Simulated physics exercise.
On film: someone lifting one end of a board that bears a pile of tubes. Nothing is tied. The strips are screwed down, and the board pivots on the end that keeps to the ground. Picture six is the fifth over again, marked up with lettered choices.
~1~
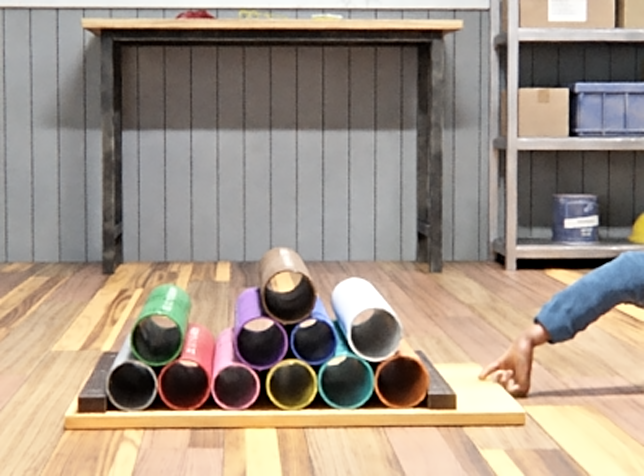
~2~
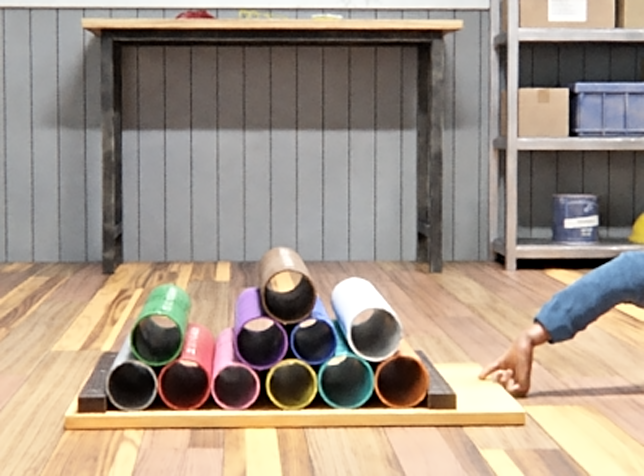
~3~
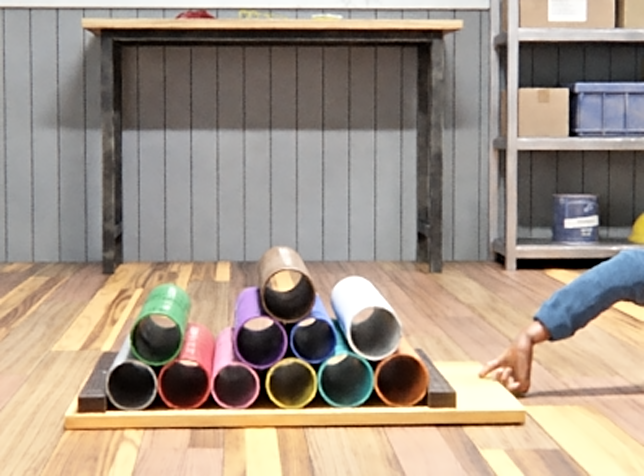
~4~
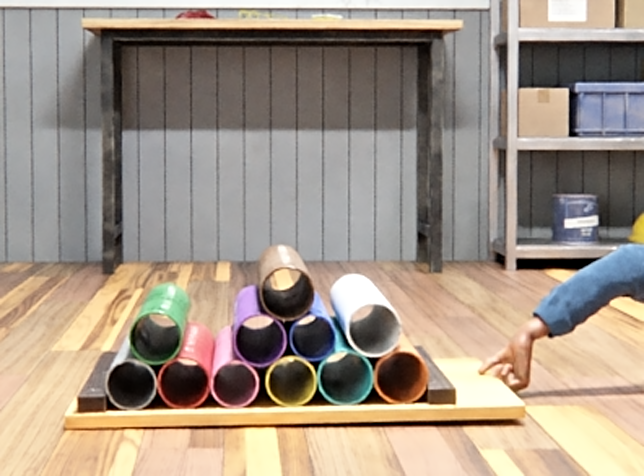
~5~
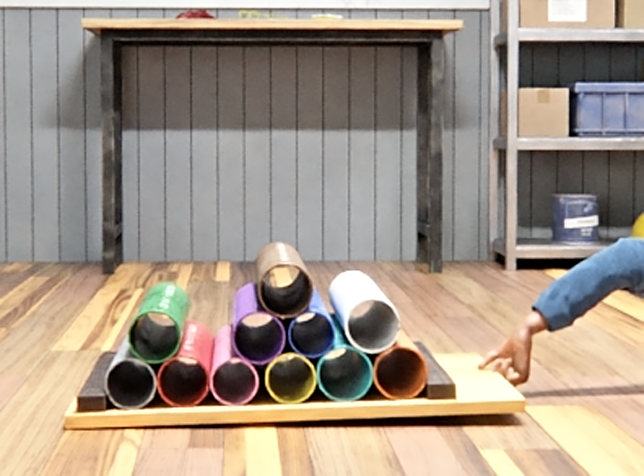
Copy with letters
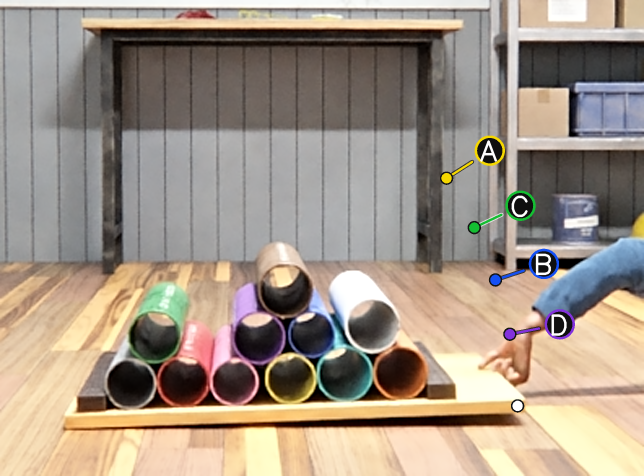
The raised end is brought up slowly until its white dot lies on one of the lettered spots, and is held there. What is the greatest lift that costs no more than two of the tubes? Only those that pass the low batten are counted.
Mark B is as high as it can go.
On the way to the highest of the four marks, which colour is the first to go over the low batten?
It is the green one.
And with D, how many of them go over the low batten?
With D, none.
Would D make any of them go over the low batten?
No, at D.
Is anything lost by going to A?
Yes.
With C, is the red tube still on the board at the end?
Yes.
On the marked copy, A at (446, 178); B at (495, 280); C at (474, 228); D at (510, 334); the white dot at (518, 406).
Following B. Soon after the start, board at 15°.
Later, board at 18°.
In the end, board at 18°, two over the low batten (green, purple).
As for the rest, A five over the low batten; C three over the low batten (green, purple, brown); D none over the low batten.
